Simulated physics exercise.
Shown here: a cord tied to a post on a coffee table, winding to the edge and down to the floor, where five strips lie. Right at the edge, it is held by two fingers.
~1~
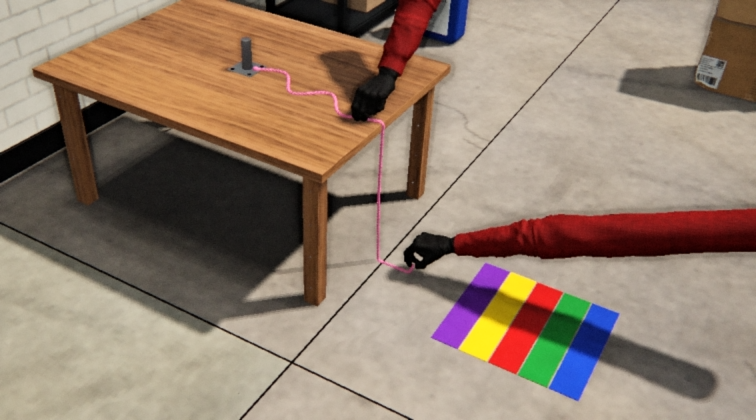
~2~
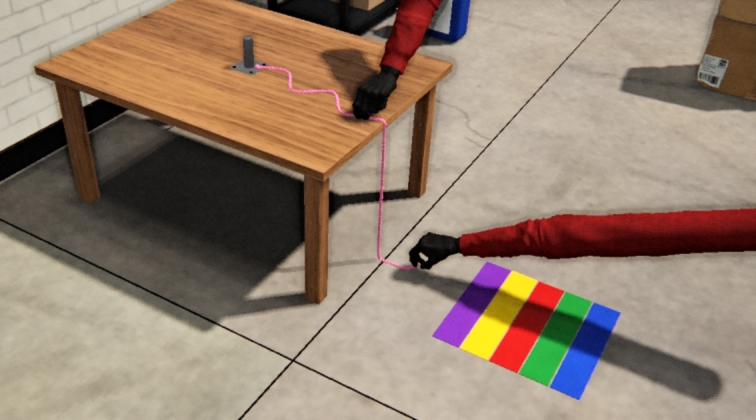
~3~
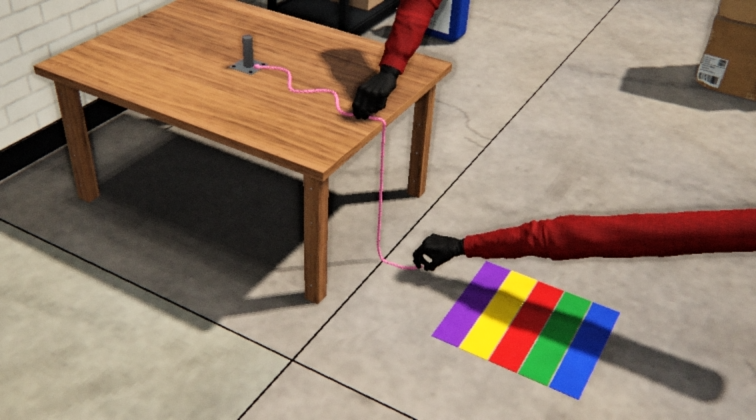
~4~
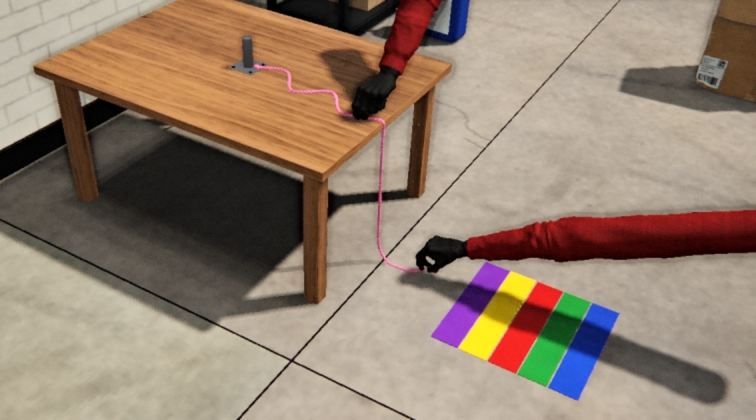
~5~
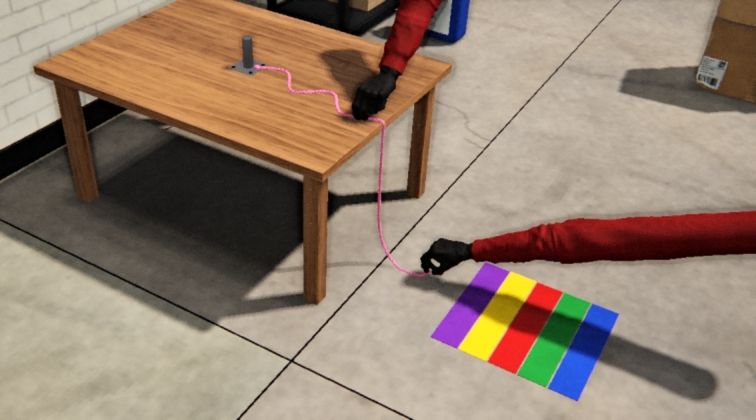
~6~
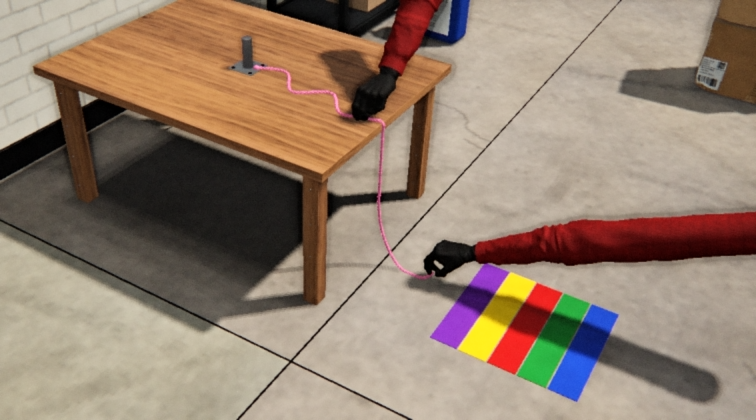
At first, a pink cord winds from a post across a wooden table to its edge, pinched by a black-gloved hand, and hangs to the floor. A second gloved hand then slowly draws the lower end slightly rightward, toward five coloured strips, and the hanging part bends into a curve.
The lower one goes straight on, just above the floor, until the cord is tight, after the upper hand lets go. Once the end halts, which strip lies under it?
The green strip lies under it.
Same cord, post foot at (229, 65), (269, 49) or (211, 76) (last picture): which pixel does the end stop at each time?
It works out at around (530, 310), (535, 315) and (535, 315) for the three tries.
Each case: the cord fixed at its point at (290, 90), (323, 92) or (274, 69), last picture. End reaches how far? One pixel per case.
That would be (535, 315) for the first, (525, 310) for the second and (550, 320) for the third.
A little later, end near (503, 301); over yellow.
Next, end near (536, 314); over red.
When it is tight, end near (556, 322); over green. Over green.
